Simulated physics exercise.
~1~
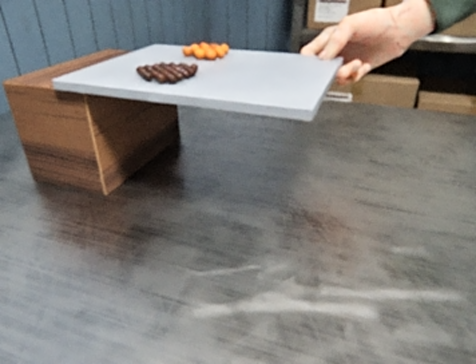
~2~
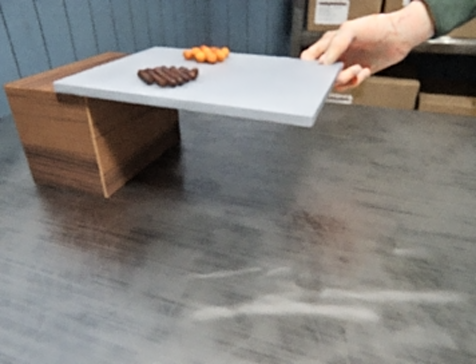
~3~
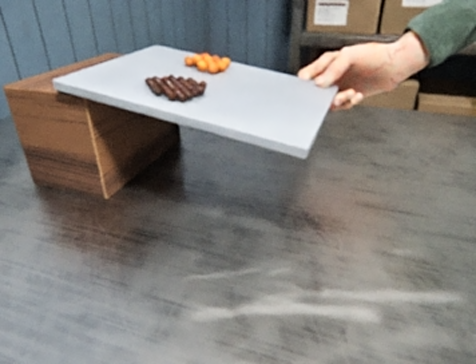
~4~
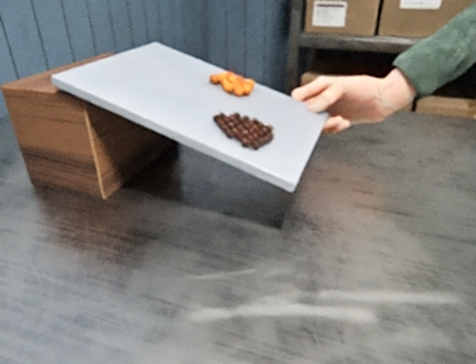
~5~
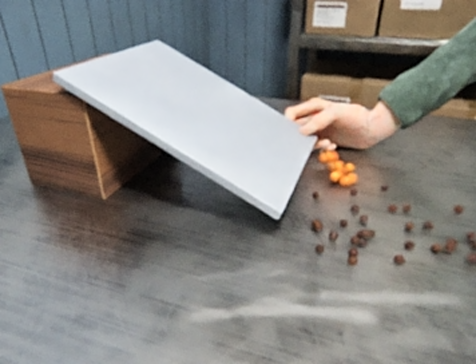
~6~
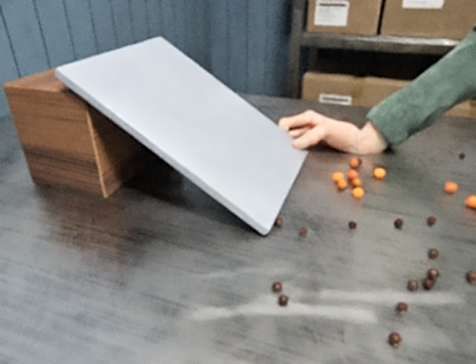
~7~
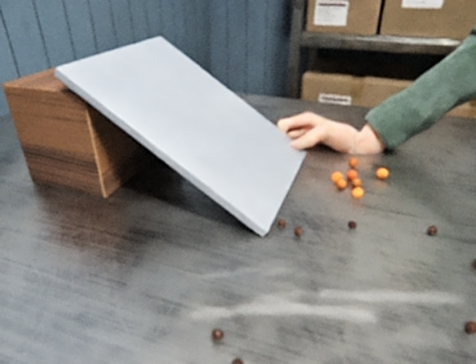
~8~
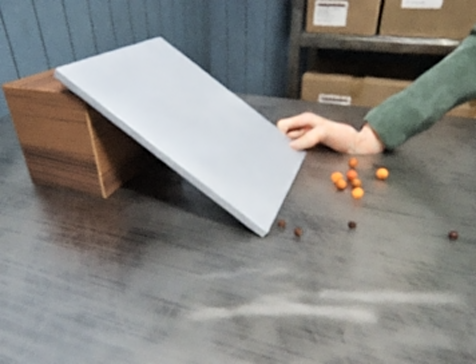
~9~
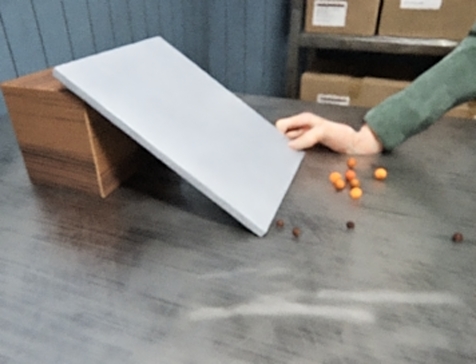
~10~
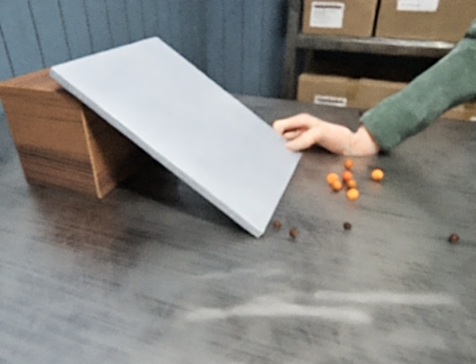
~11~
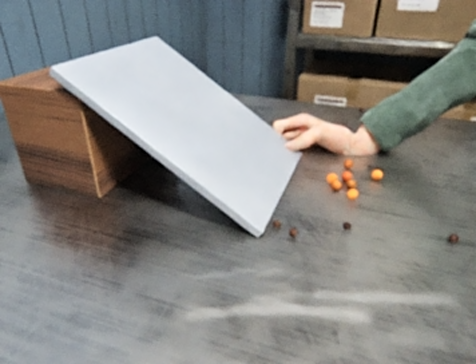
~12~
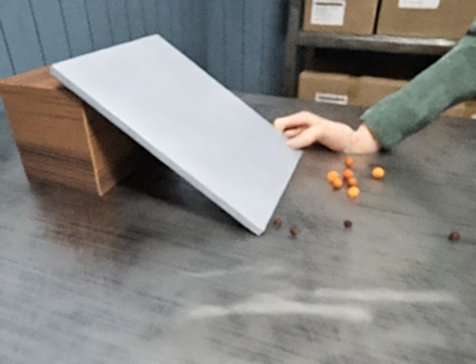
A pale grey board rests with its left end on a brown wooden block and its right end in a hand, seen from slightly above a dark, scuffed tabletop, with blue panelling and shelved cardboard boxes behind. Small dark brown balls lie in front of a cluster of orange ones on the board. The green-sleeved hand lowers its end, and both groups slide down to the right. They spill onto the table, the brown ones scattering widely and many rolling out of view. The board stays sloped under the hand, with several orange balls clustered nearby and a few brown ones spread about.
